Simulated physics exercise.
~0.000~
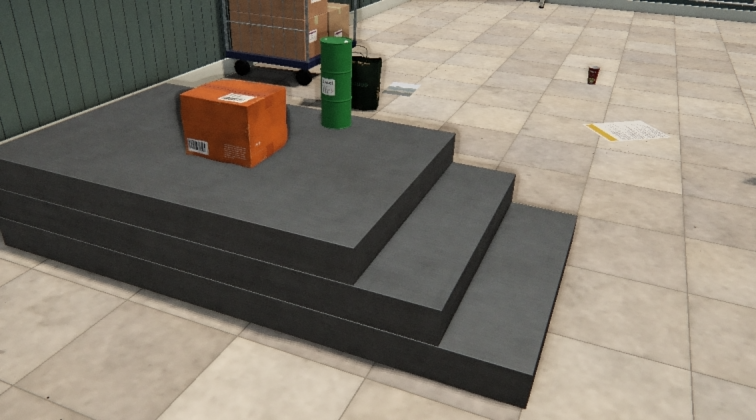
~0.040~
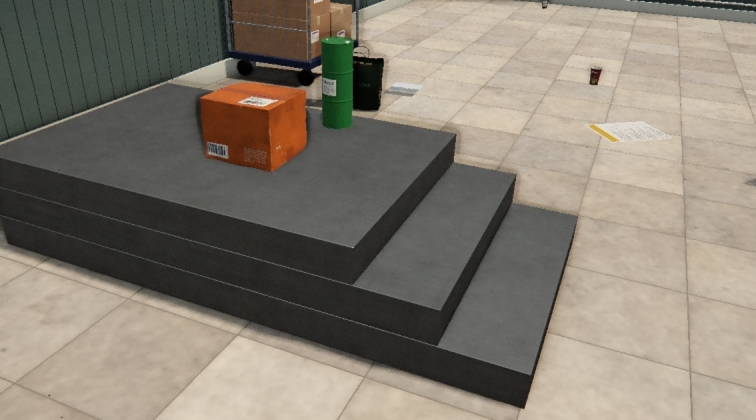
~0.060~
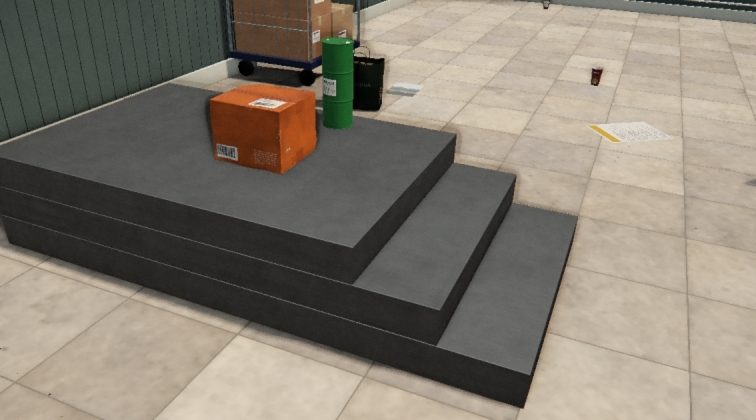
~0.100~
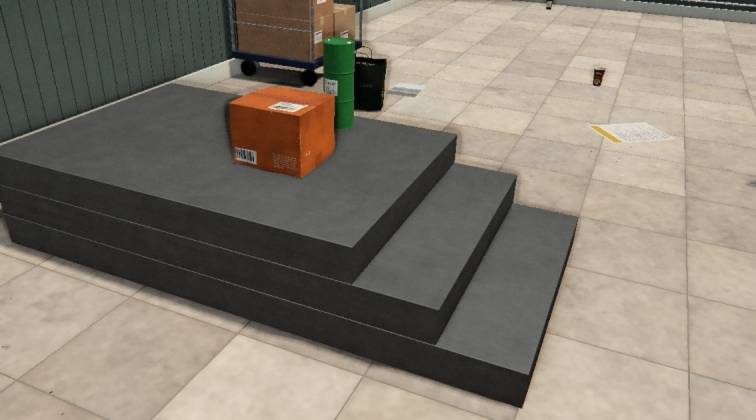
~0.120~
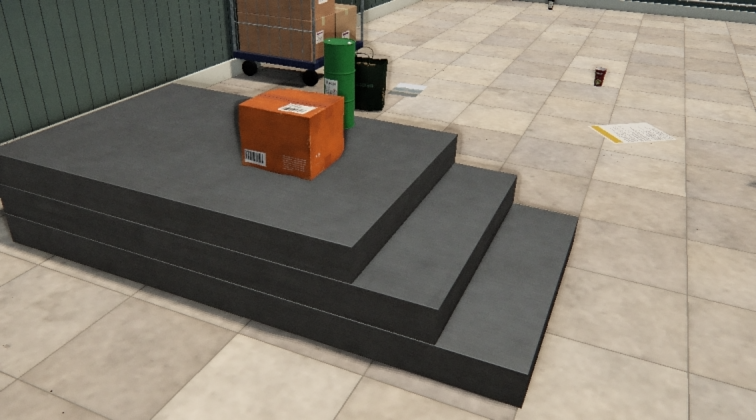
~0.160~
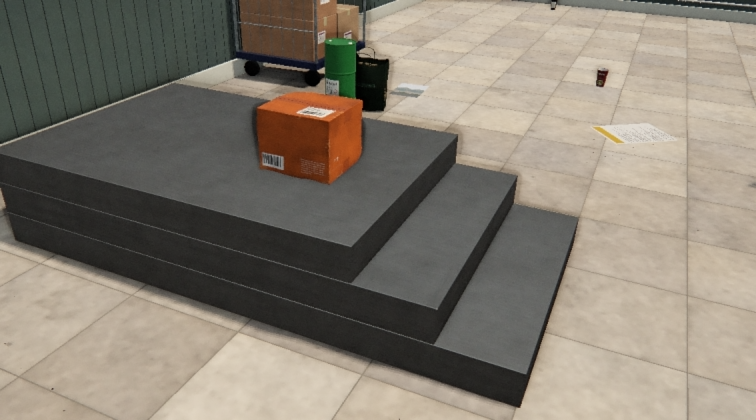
At the start, an orange parcel sits on top of a dark landing with three levels, to the left of a green canister. The parcel slides gradually right and slightly toward the viewer, passing in front of the canister and partly covering it, while the canister stays in place.
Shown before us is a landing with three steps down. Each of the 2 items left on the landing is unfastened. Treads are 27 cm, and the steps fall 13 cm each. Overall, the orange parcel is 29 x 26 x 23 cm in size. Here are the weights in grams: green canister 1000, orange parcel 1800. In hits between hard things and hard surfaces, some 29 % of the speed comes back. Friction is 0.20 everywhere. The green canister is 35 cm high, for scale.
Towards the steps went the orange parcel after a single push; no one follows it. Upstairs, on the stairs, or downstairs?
Downstairs.
By 0.56 s, 17 cm past the top edge and 5 cm lower; orange parcel near (458, 179).
By 1.06 s, 88 cm past the top edge and 33 cm lower; orange parcel near (668, 305).
When it is over (2.0 s), 126 cm past the top edge and 36 cm lower; green canister within 12 cm of the start.
